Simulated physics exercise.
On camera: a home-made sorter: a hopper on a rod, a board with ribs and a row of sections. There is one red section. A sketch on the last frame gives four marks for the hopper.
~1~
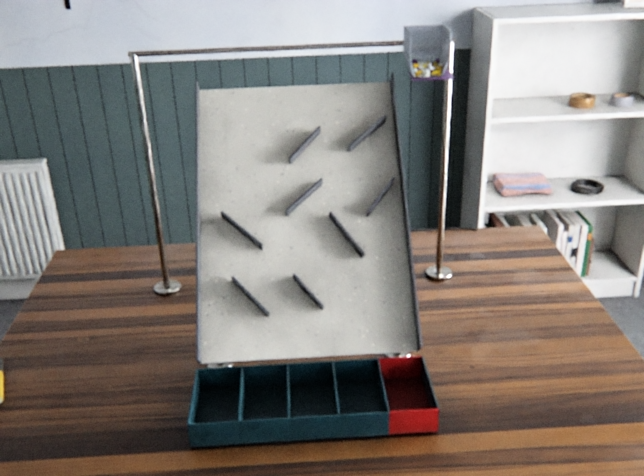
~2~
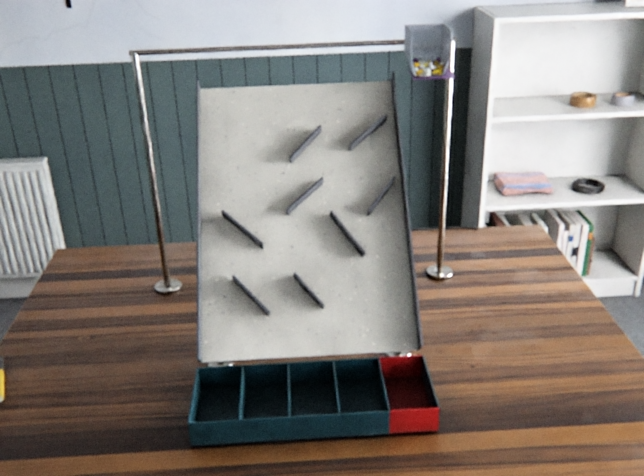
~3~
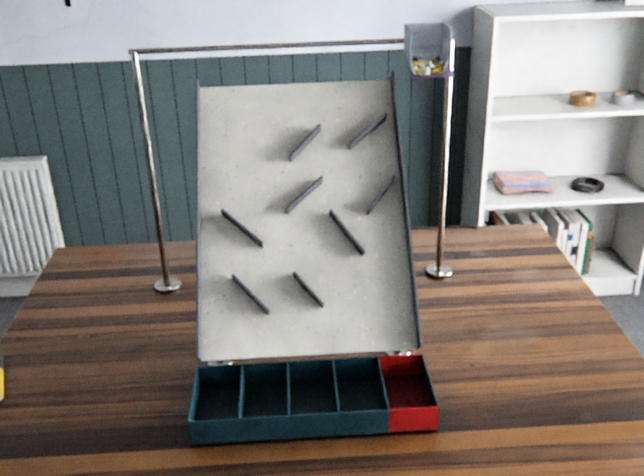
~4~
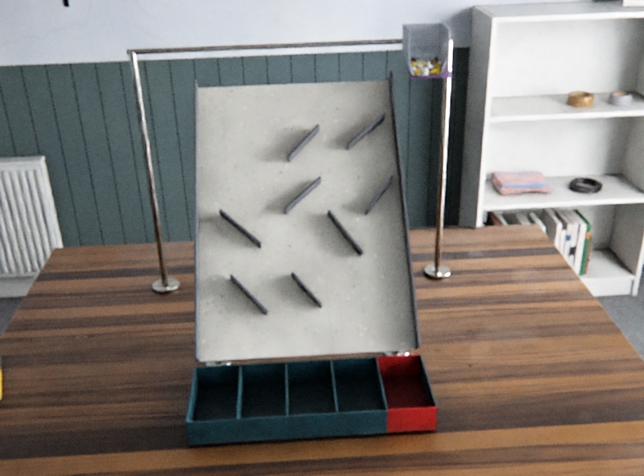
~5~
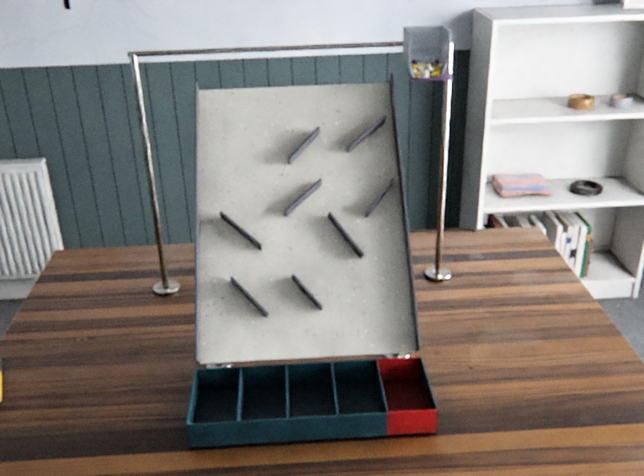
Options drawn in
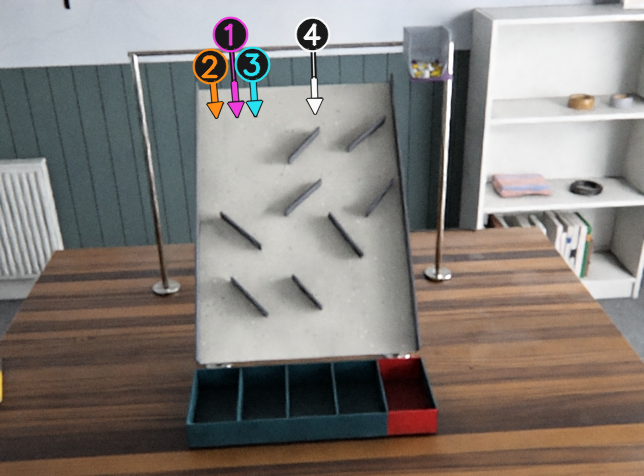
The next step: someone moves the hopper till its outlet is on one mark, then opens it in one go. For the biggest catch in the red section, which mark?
4.
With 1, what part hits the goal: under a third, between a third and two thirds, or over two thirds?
Mark 1 gives under a third.
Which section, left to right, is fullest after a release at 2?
It is the first one.
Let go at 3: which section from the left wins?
The third.
On the marked copy, mark 1 meets the board at (236, 111); mark 2 meets the board at (216, 112); mark 3 meets the board at (255, 110); mark 4 meets the board at (315, 108).
For mark 1, about a tenth in the red section, the larger part in other sections, just a few outside the box.
For mark 2, just a few in the red section, almost all in other sections, about a tenth outside the box.
For mark 3, just a few in the red section, almost all in other sections, just a few outside the box.
For mark 4, roughly a third in the red section, roughly two thirds in other sections.
